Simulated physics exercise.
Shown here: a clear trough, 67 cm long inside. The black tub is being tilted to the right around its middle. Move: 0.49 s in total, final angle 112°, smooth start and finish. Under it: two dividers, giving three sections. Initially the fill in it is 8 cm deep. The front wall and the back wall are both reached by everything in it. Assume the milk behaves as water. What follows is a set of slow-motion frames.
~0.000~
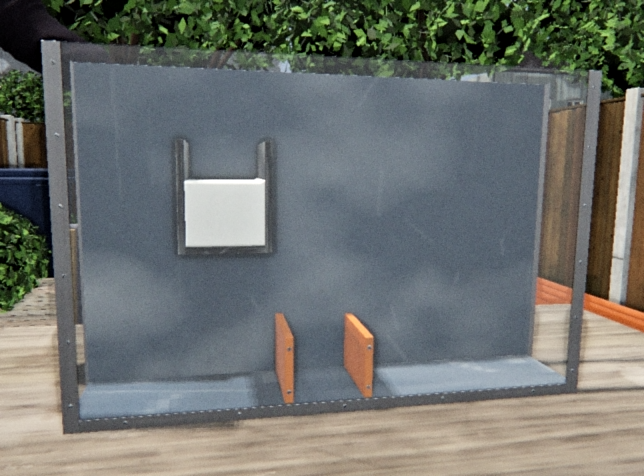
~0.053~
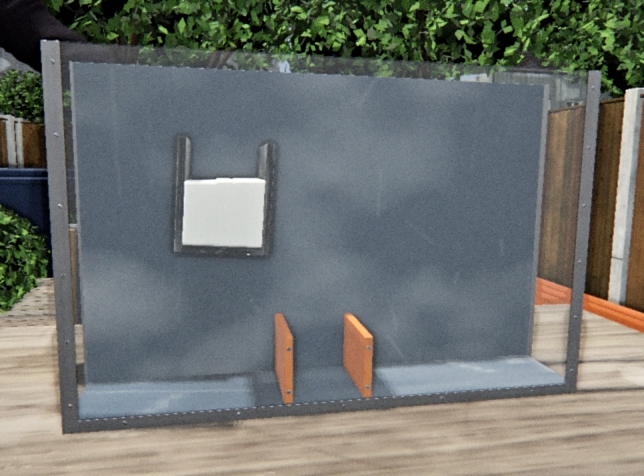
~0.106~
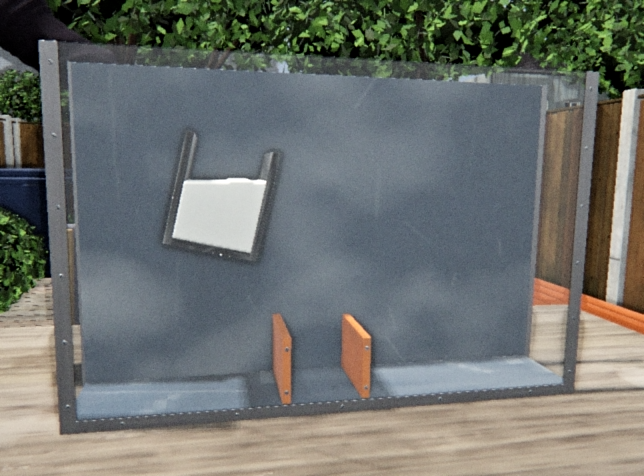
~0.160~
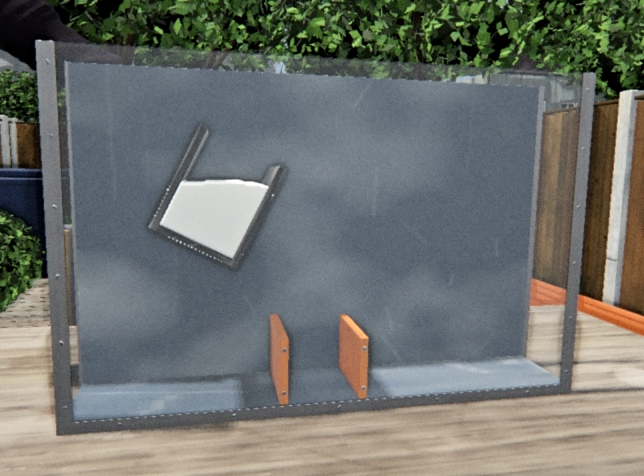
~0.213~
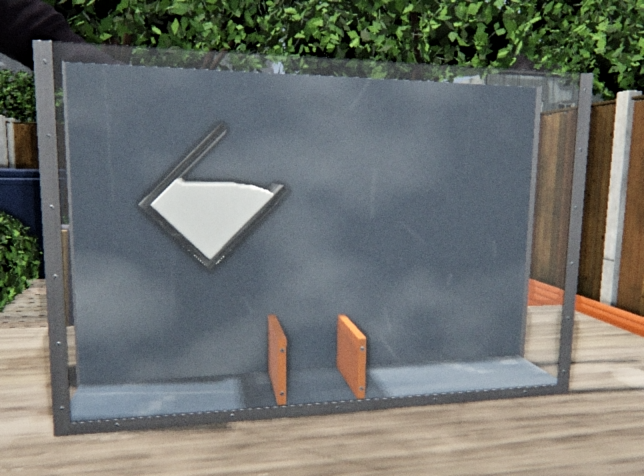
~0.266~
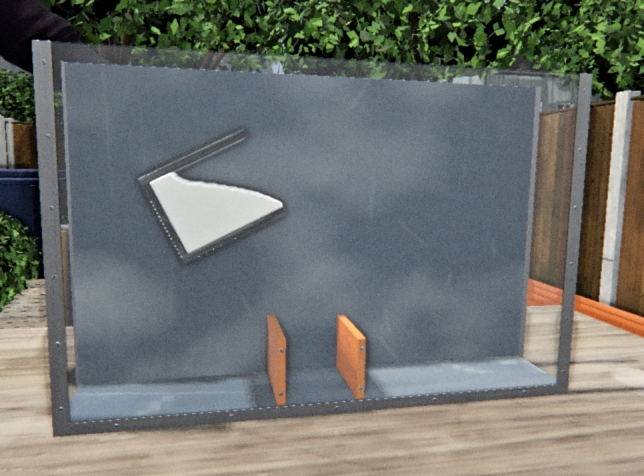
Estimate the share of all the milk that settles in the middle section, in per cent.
I would say roughly 80 per cent.
By 0.47 s the sections hold 0, 11 and 0 per cent, with 89 still above them.
By 0.72 s the sections hold 1, 61 and 1 per cent, with 38 still above them.
By 1.05 s the sections hold 11, 81 and 7 per cent, with 1 still above them.
At rest it is 11 per cent left, 81 middle, 7 right.
